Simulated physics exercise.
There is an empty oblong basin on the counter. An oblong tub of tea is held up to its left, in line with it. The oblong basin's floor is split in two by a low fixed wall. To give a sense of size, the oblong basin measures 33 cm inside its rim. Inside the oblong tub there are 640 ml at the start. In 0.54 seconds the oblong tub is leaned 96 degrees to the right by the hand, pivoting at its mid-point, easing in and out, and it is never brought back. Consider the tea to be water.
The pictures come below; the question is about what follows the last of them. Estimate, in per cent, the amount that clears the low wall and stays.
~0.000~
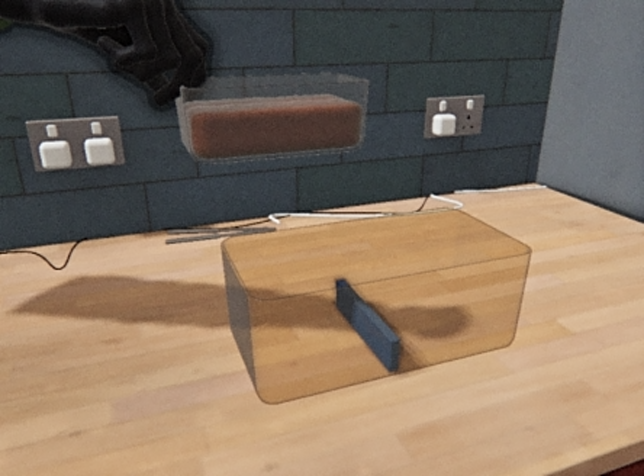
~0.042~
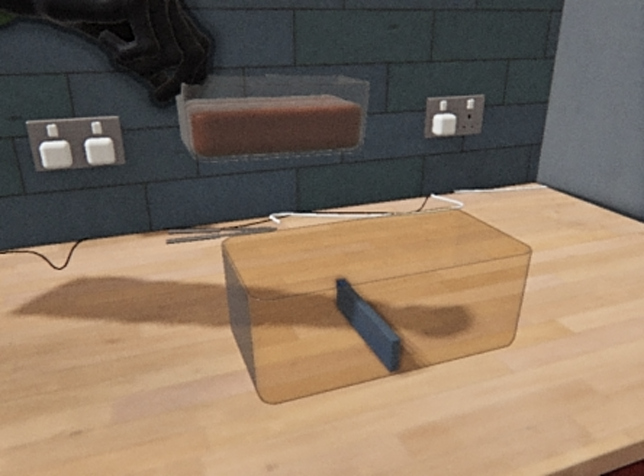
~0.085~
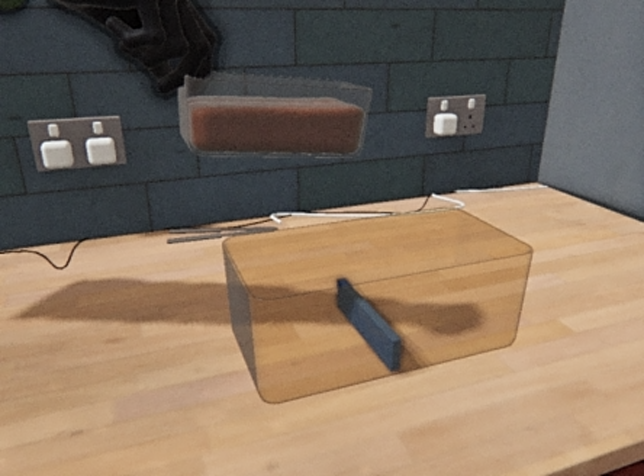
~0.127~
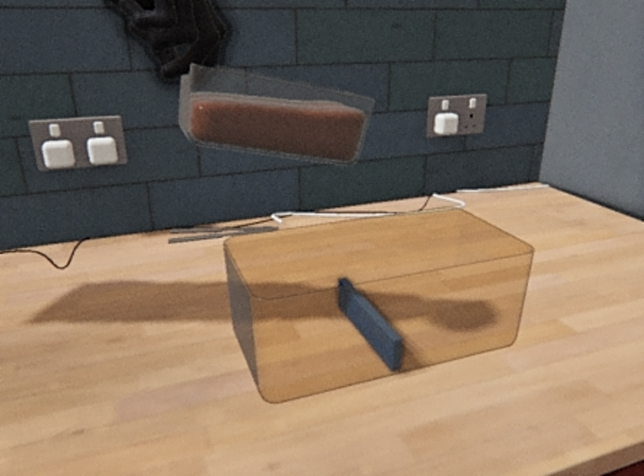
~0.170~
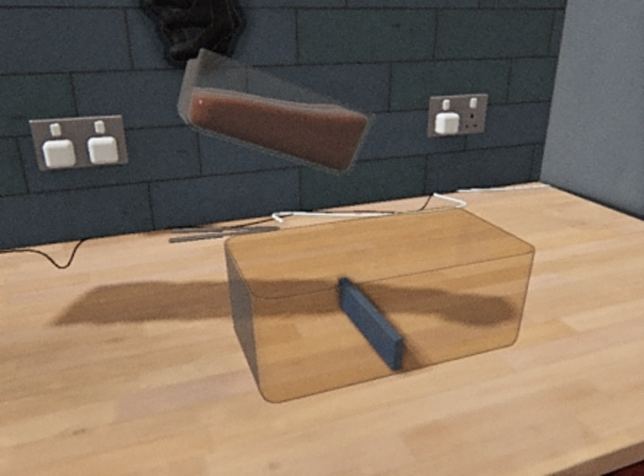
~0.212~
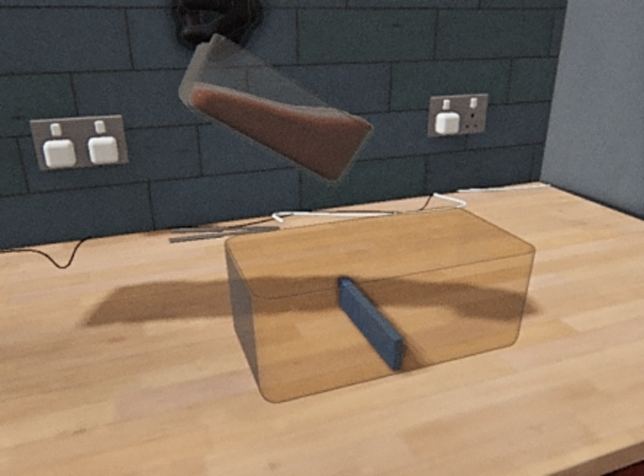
Roughly 74 percent.
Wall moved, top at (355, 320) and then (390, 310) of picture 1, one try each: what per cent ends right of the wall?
Respectively 80 and 45 %.
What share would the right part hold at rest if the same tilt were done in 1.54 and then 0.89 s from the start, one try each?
Respectively about 75 and 75 percent.
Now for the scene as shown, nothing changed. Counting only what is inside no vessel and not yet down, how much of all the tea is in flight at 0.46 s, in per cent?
Around 54 in a hundred.
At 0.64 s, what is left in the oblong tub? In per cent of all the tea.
Roughly 3 per cent.
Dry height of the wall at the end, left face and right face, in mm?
Close to 36 mm left and close to 26 mm right.
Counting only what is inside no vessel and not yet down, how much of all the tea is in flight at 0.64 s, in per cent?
Near 4 per cent, I'd say.
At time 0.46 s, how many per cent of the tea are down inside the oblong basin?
I'd put it near 30 percent.
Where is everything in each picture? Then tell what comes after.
It leans 0°; its right rim is at (352, 79); the tea meets the walls at (183, 108) and (347, 100); the oblong basin's rim runs from (234, 269) to (491, 228); the wall's top is at (365, 308), in the first frame.
It leans 1°; its right rim is at (353, 81); the tea meets the walls at (184, 108) and (347, 101), in the second frame.
It leans 6°; its right rim is at (355, 88); the tea meets the walls at (185, 104) and (349, 104), in the third frame.
It leans 13°; its right rim is at (358, 98); the tea meets the walls at (186, 99) and (351, 107), in the fourth frame.
It leans 22°; its right rim is at (358, 112); the tea meets the walls at (186, 95) and (353, 110), in the fifth frame.
It leans 32°; its right rim is at (356, 127); the tea meets the walls at (188, 88) and (348, 114); 2 per cent is over the edge, in the sixth frame.
After 0.46 s the tilt is 91° and 15 per cent is still to pour, 0 is left of the wall and 31 right of it.
After 0.64 s the tilt is 96° and 3 per cent is still to pour, 13 is left of the wall and 79 right of it.
After 0.83 s the tilt is 96° and 1 per cent is still to pour, 21 is left of the wall and 74 right of it.
After 1.04 s the tilt is 96° and 0 per cent is still to pour, 25 is left of the wall and 74 right of it.
In the end 25 per cent lies left of the wall, 74 right of it and 1 outside.
